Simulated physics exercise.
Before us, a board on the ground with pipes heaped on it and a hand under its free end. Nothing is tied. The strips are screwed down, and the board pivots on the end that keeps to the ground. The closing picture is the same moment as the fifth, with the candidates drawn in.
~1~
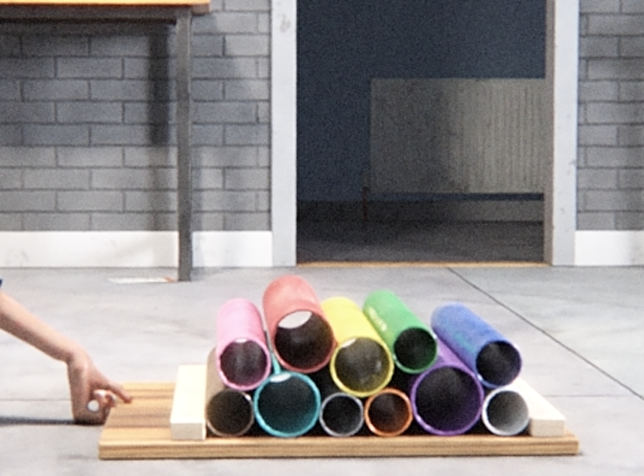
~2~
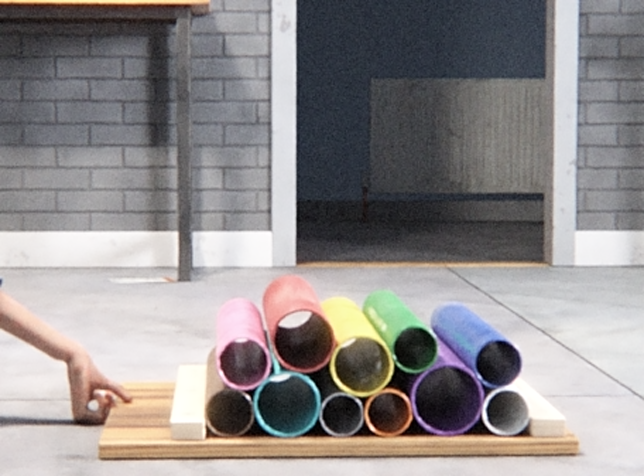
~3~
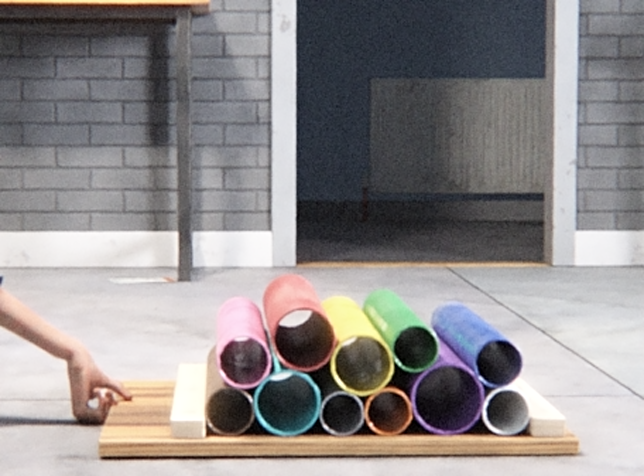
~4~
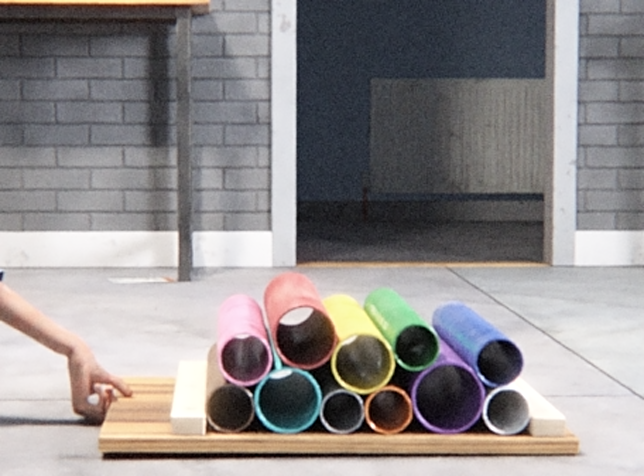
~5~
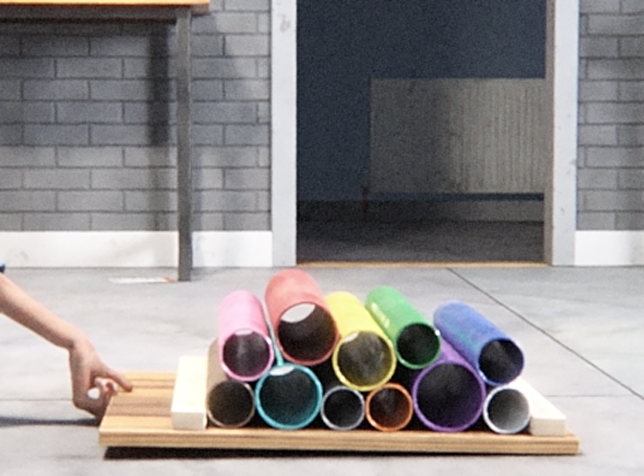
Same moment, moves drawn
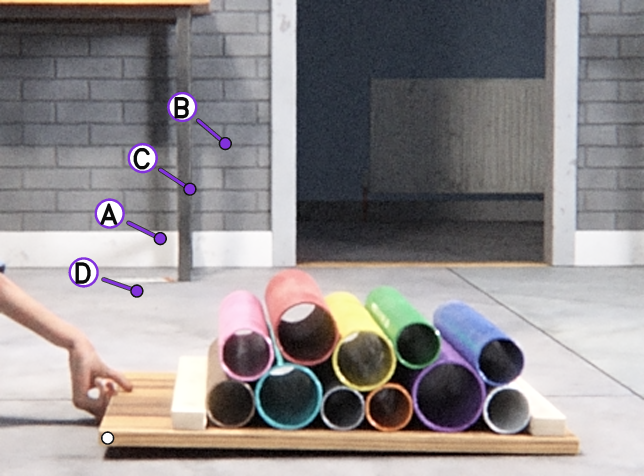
A hand slowly lifts the left end of a wooden board stacked with colourful pipes.
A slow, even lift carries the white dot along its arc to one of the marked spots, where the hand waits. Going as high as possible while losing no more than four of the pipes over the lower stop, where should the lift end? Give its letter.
The highest mark that will do is B.
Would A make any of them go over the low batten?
At A: Yes.
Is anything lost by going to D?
Yes, at D.
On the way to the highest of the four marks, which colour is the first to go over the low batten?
First is the blue one.
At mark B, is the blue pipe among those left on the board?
The blue pipe: No.
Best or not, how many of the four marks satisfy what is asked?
Four of the four.
On the marked copy, A at (160, 239); B at (226, 144); C at (190, 189); D at (137, 291); the white dot at (107, 438).
With B. Early on, board at 21°.
Further on, board at 40°.
At the end, board at 40°, four over the low batten (yellow, blue, green, red).
As for the rest, A one over the low batten (blue); C three over the low batten (yellow, blue, green); D one over the low batten (blue).
